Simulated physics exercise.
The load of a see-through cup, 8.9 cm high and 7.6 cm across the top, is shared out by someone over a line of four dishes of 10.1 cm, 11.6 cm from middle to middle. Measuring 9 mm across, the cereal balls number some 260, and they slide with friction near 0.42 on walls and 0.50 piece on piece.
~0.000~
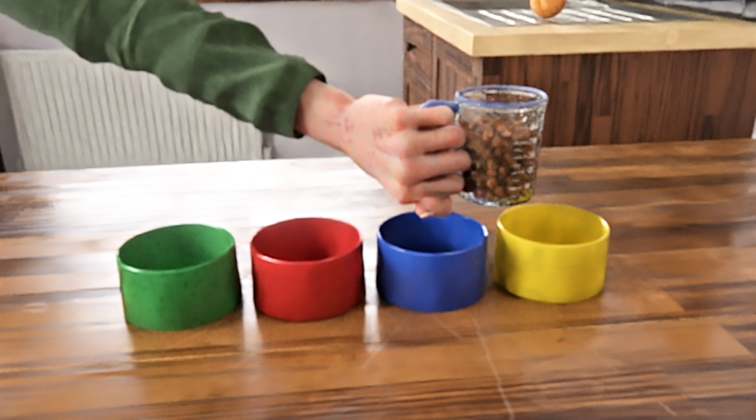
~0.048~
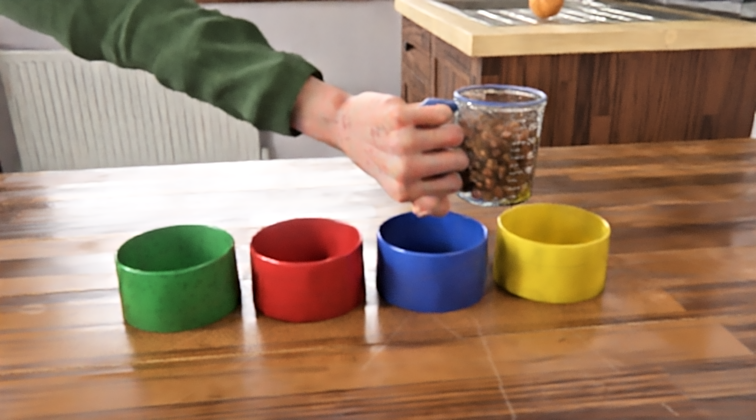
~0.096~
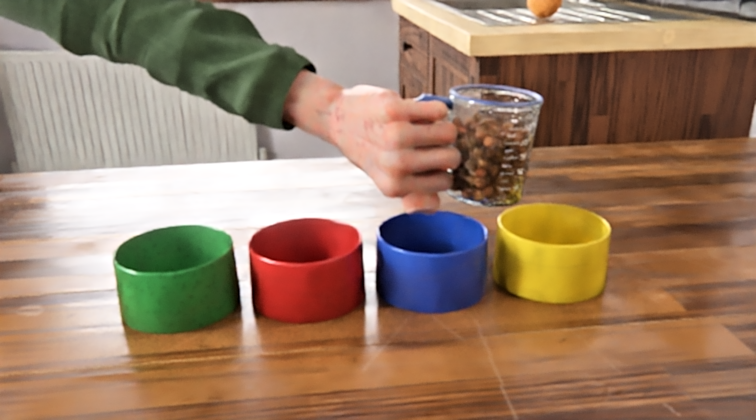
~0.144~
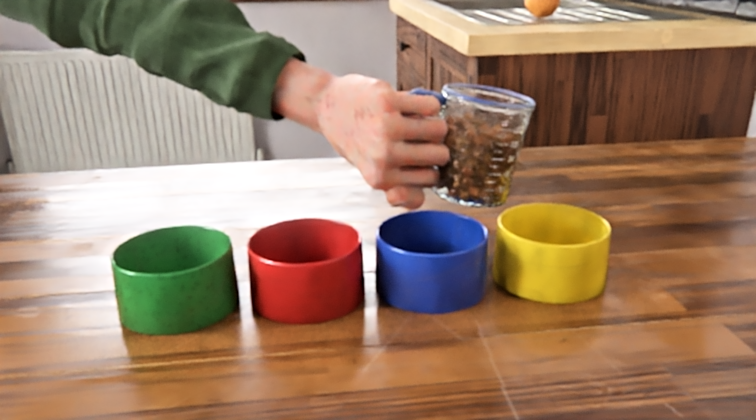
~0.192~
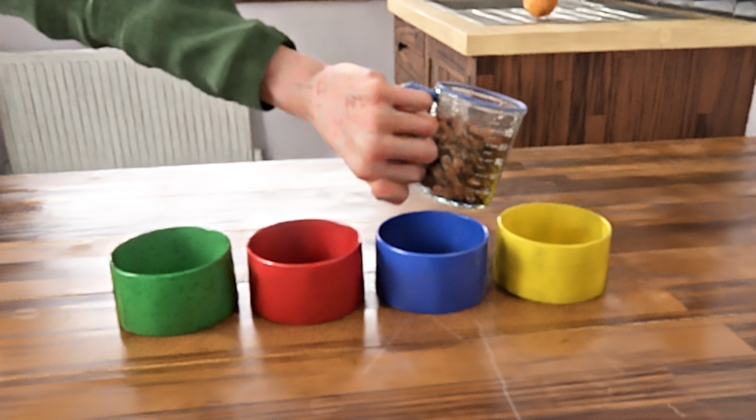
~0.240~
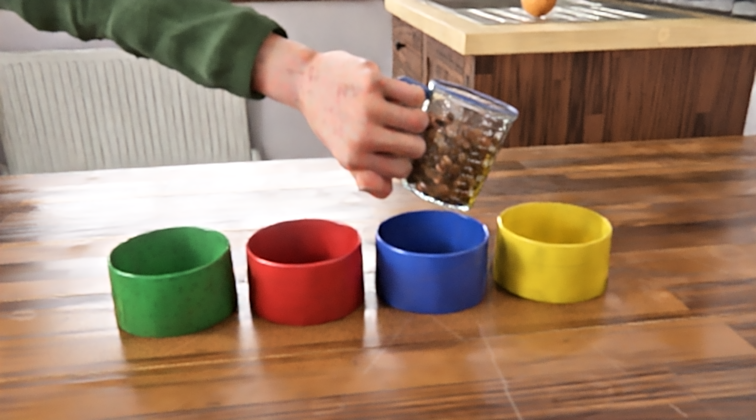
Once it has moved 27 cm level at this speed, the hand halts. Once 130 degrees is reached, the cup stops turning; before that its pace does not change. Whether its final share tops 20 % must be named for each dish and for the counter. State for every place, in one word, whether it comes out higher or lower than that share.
Red dish: Higher, blue dish: Lower, green dish: Lower, yellow dish: Lower, counter: Higher.
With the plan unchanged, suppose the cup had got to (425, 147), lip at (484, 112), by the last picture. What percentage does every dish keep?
Red: 40 / blue: 0 / green: 10 / yellow: 0.
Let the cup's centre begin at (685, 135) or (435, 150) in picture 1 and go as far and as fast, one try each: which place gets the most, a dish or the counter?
The winner: Blue; green.
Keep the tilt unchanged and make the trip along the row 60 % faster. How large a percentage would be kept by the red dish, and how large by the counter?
Shares: Red 40, counter 50.
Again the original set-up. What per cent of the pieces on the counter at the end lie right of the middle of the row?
It's close to 0 in a hundred.
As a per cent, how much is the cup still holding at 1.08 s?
85 %.
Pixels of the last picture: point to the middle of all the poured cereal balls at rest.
When it all comes to rest, the middle is near (281, 287).
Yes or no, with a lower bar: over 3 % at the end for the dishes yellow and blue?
As for yellow, not so, and as for blue, not so.
Then, at 0.74 s, tilt 77 degrees; cup holds 100 %.
After 1.08 s, tilt 115 degrees; cup holds 85 %, red 15 %.
Then, at 1.51 s, tilt 130 degrees; cup holds 0 %, red 60 %, green 10 %.
In the end, at 2.1 s, red 60 %, blue 0 %, green 10 %, yellow 0 %, counter 30 %.
